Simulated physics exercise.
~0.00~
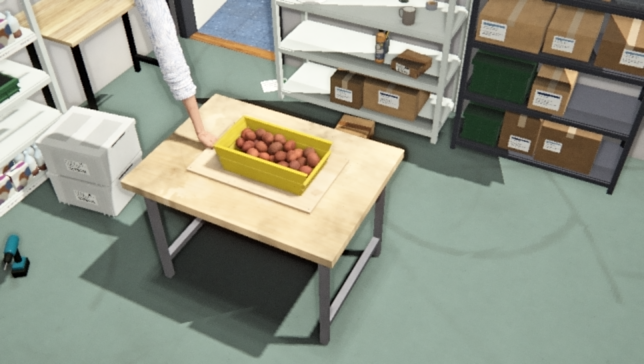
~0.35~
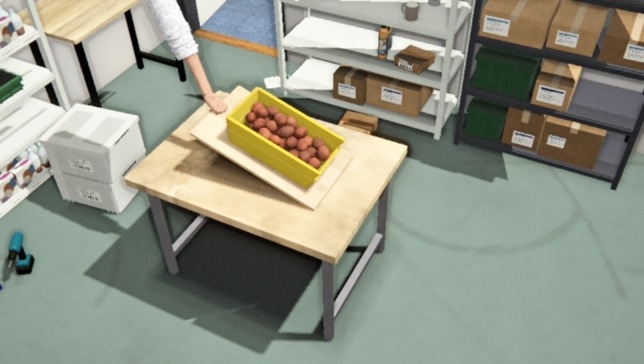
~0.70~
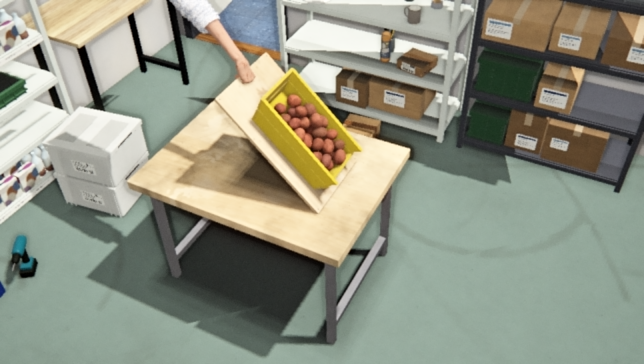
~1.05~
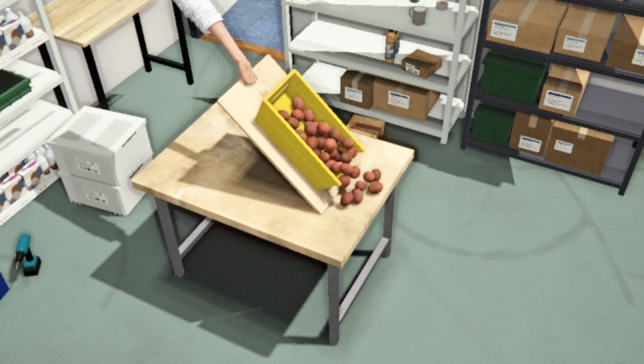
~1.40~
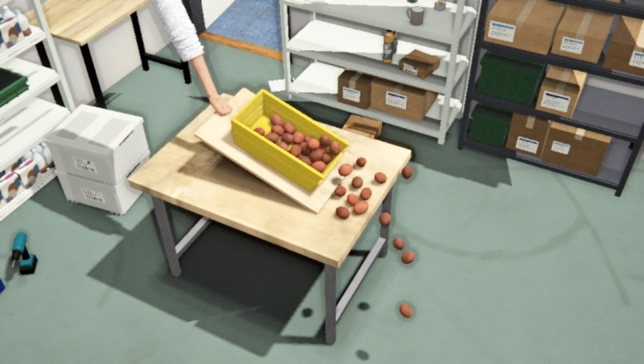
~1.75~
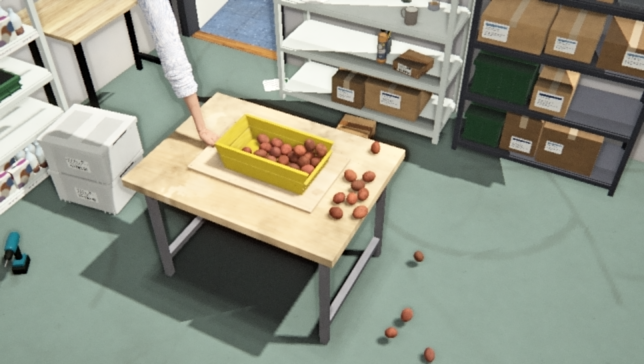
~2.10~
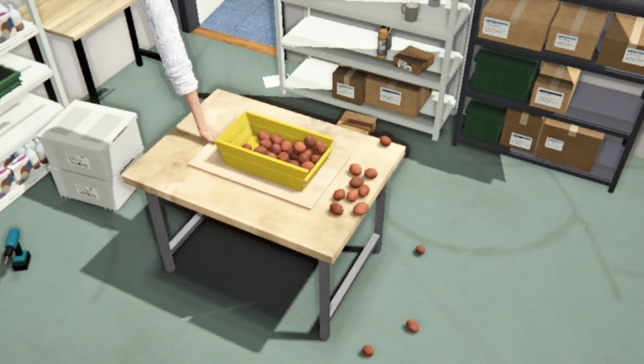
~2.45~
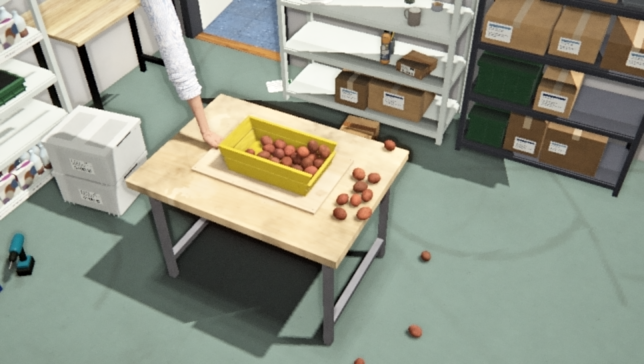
At first, a yellow container full of red potatoes sits on a flat board on a wooden table in a storeroom, with a person's hand at the board's left end. The hand lifts that end, tipping board and container steeply toward the right. The potatoes slide toward the low right side, then spill over it onto the tabletop. As the hand lowers the board, several potatoes drop off the table and roll across the green floor. Finally the board lies flat again, with most potatoes still in the container, a cluster on the table and a few on the floor.
